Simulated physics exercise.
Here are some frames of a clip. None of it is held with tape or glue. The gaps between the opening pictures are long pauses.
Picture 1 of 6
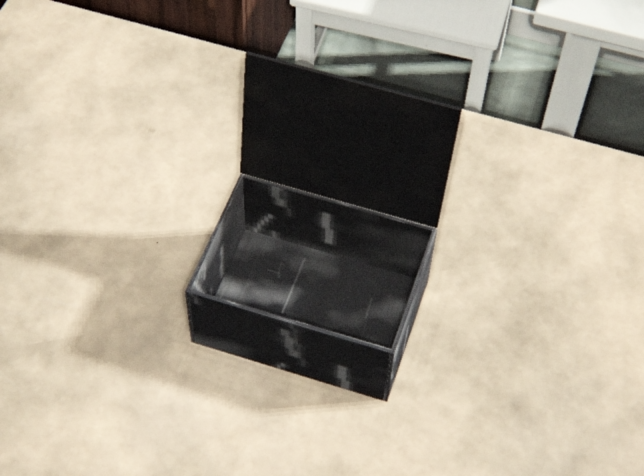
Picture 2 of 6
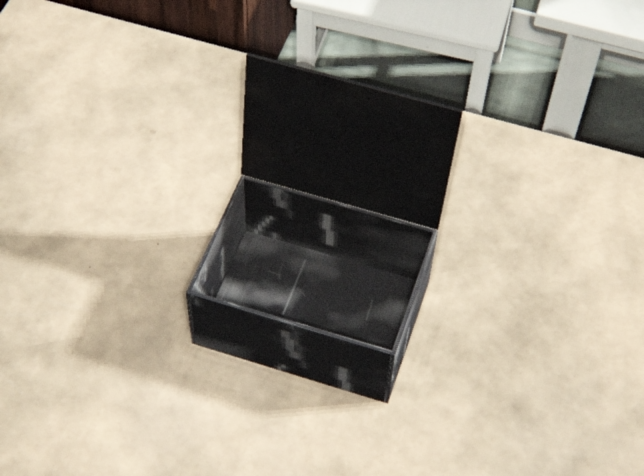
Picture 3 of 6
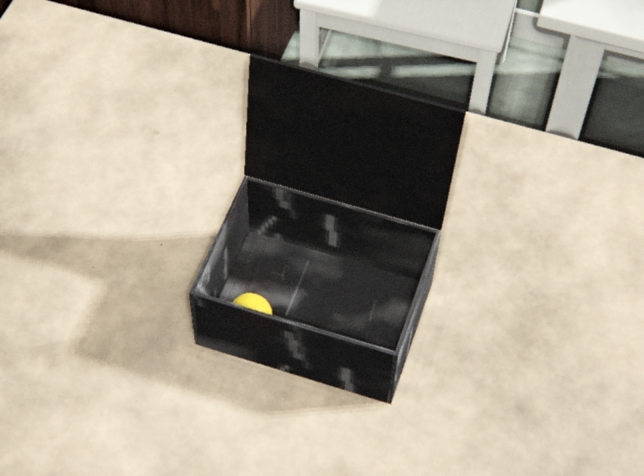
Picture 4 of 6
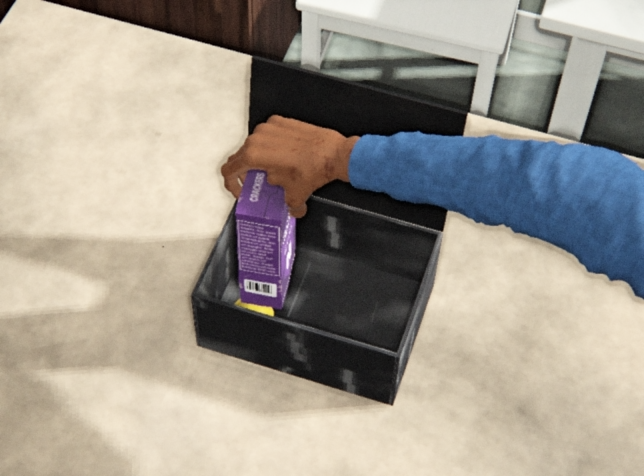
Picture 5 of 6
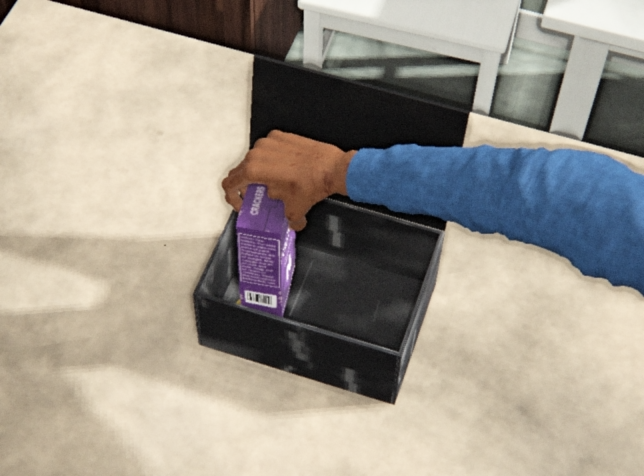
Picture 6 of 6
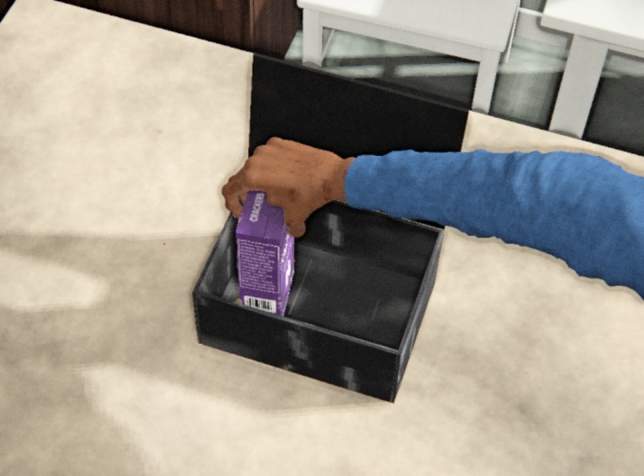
On a pale tabletop, a yellow round object appears inside an open black box, then a blue-sleeved hand lowers a purple carton in.
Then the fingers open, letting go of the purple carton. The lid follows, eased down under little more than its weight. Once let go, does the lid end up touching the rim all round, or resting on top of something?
The lid ends up touching the rim all round.
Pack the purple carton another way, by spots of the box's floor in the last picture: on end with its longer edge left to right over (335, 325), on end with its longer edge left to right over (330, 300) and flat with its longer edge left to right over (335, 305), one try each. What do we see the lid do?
The first time it is kept open, the next time it is kept open, and the last time it goes down completely.
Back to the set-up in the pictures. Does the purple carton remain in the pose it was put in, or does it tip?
Result: It leans over.
Then, 0.60 s past the last view, purple carton on its side near (336, 293); yellow lemon displaced a little.
Then, 1.70 s past the last view, lid 48° above the rim; purple carton on its side near (336, 293); yellow lemon displaced a little.
Finally, lid shut; down or leaning hard in the box, purple carton; yellow lemon still in place. Final places as the last picture's camera would see them, purple carton near (336, 293).
